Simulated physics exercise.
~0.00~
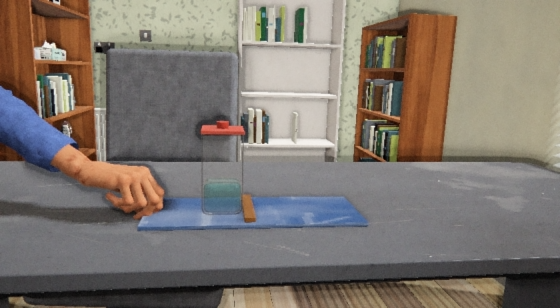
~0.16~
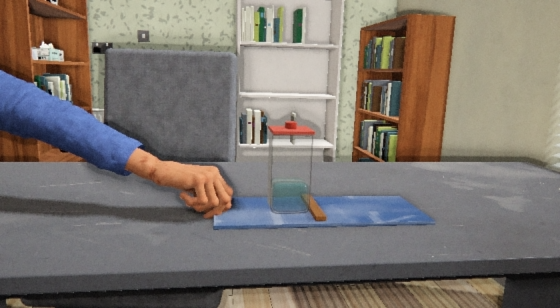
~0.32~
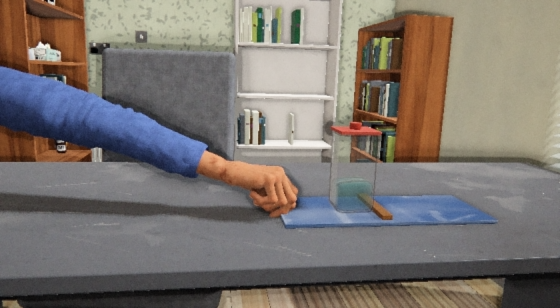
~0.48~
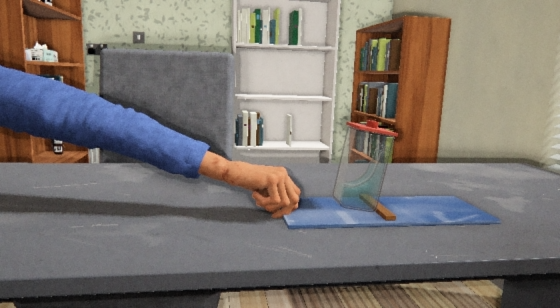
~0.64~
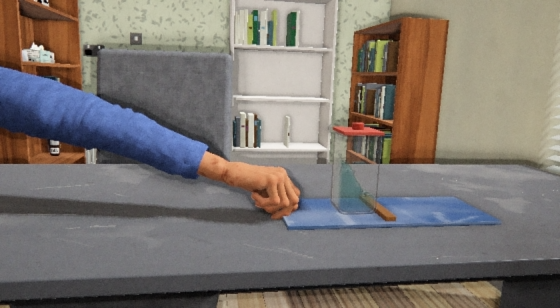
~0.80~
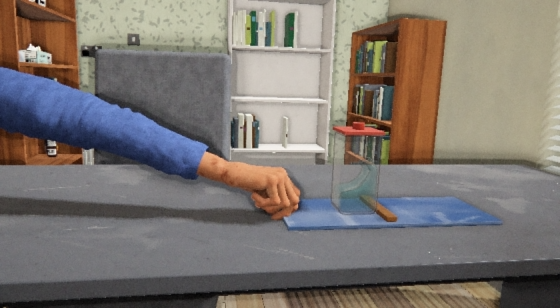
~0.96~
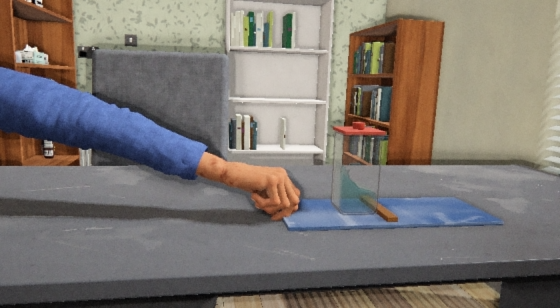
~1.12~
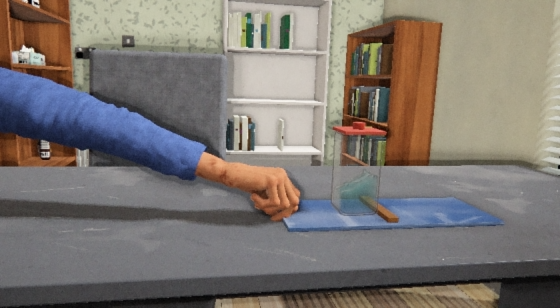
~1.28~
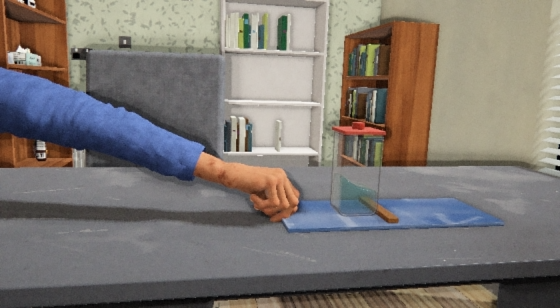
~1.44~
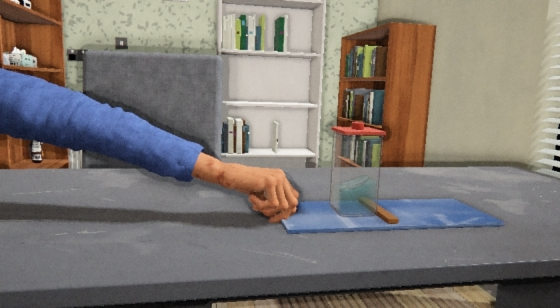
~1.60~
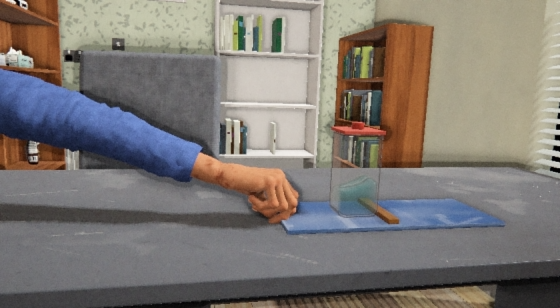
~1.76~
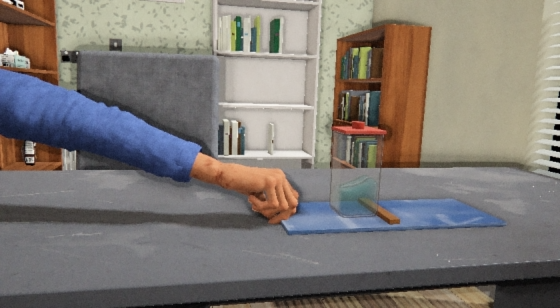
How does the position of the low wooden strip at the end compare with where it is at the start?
At the end the wooden strip is clearly farther to the right along the table, having started a little left of the middle of the view and finished well to the right of it.
